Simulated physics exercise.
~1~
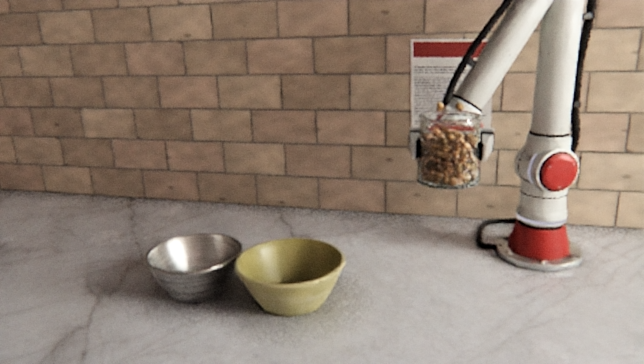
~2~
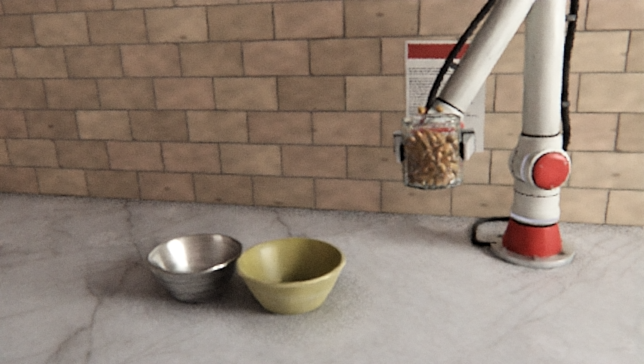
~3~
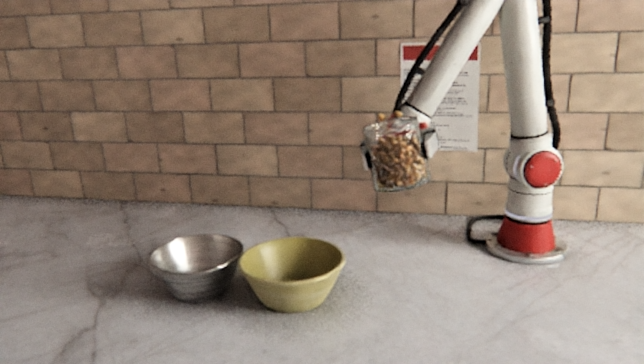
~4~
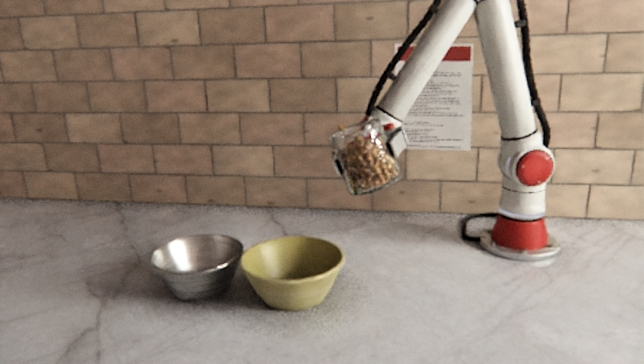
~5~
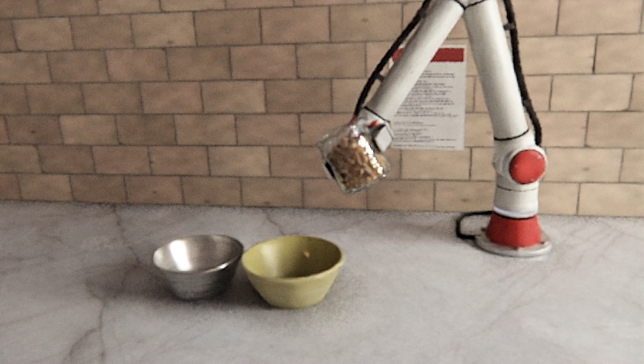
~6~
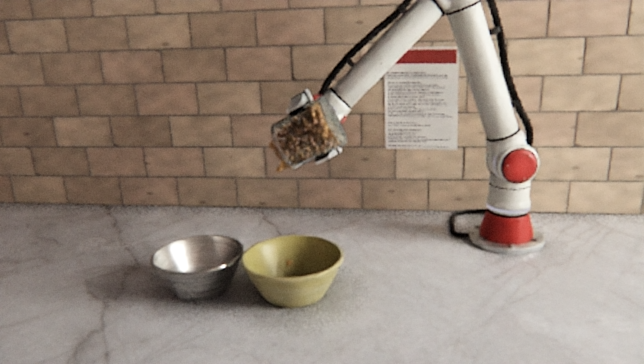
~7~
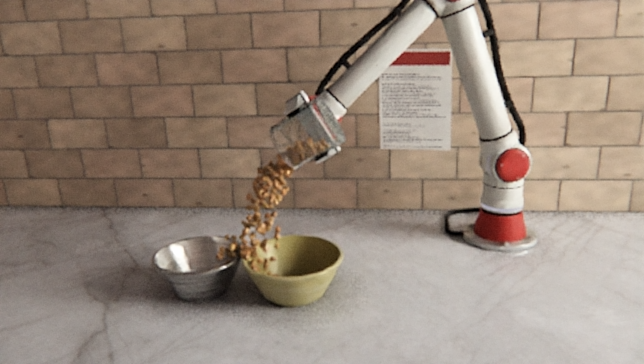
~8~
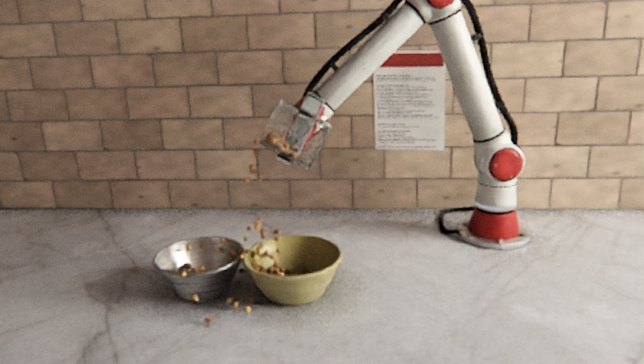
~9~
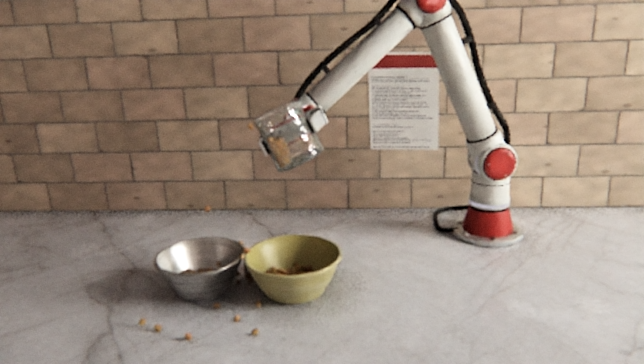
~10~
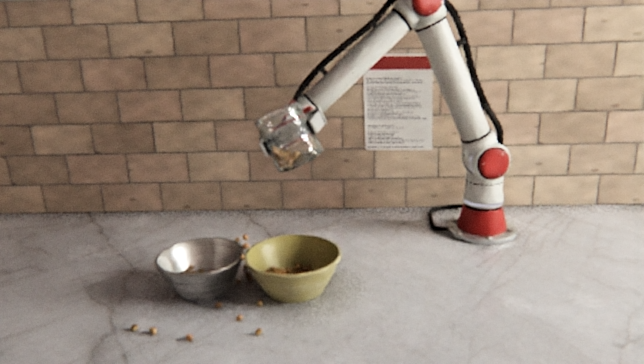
A robot arm tips beans from a clear tumbler into two bowls, spilling some between.
